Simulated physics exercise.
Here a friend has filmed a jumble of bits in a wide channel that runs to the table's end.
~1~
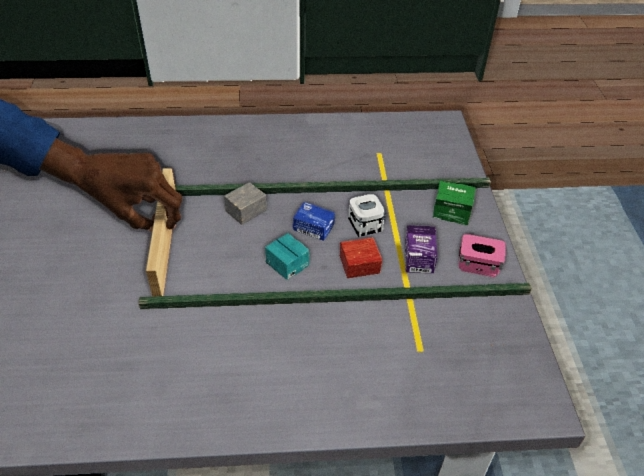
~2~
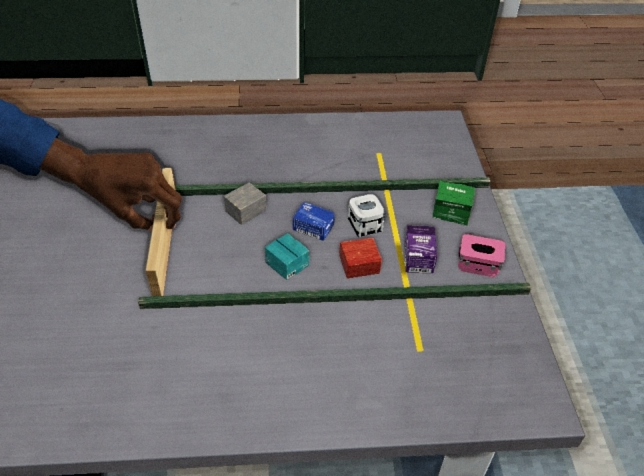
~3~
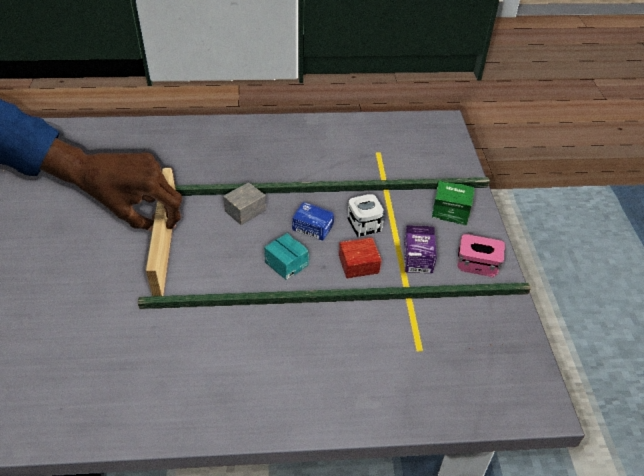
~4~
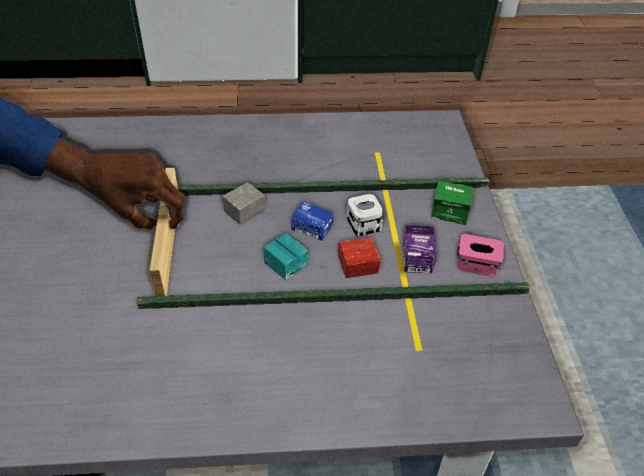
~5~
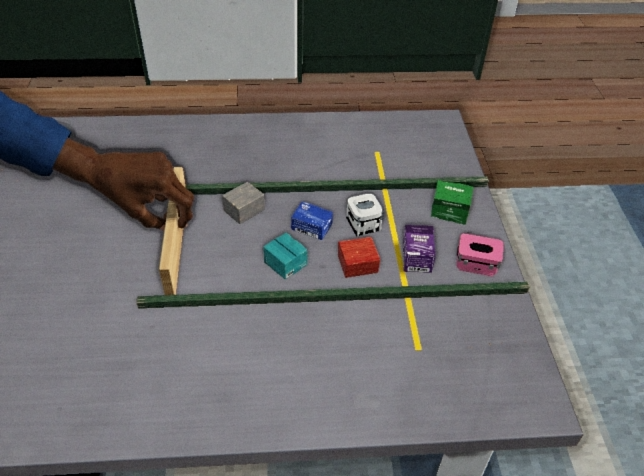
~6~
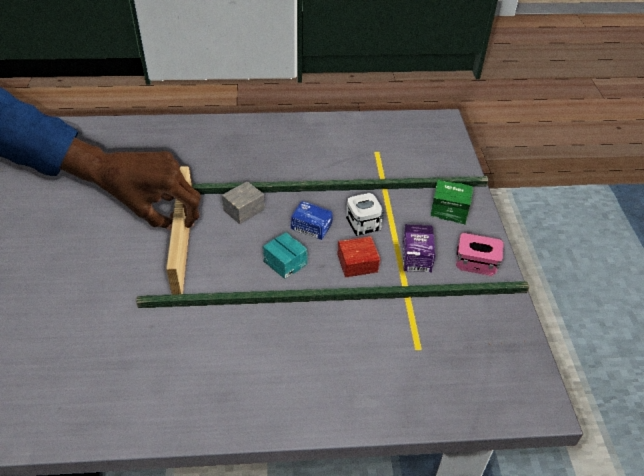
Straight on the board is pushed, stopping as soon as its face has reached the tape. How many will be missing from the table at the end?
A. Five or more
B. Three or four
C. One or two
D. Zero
Zero (D).
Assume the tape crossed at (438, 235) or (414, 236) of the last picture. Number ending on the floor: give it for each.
The floor gets 2 the first time and 1 the second.
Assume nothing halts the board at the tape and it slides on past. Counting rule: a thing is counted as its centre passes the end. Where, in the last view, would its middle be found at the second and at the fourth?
It sits near (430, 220), and then near (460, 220).
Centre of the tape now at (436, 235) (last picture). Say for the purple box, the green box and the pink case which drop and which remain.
Taking them in turn, the purple box tips off, the green box does not drop, the pink case tips off.
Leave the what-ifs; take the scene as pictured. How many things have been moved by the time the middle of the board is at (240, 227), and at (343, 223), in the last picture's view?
Tally at point one: 1; at point two: 6.
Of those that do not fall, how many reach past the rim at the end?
Result: 1.
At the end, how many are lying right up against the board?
3 of them.
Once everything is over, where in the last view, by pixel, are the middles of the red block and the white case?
The first ends close to (448, 258), the second close to (433, 217).
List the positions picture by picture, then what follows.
The first frame shows pink case (481, 256); green box (454, 203); purple box (421, 249); board (163, 230); tape (397, 238).
The second frame shows green box (454, 203); white case (366, 215).
The third frame shows purple box (420, 249); grey block (245, 203).
The fourth frame shows pink case (479, 256); turquoise box (286, 256).
The fifth frame shows green box (452, 202); red block (358, 257).
The sixth frame shows pink case (479, 255); green box (452, 202); purple box (418, 248); board (181, 228); tape (395, 236).
Soon after, none off yet; pink case at rest near (479, 255); green box at rest near (452, 202); purple box at rest near (418, 248).
In the end, the number that fall off is zero.
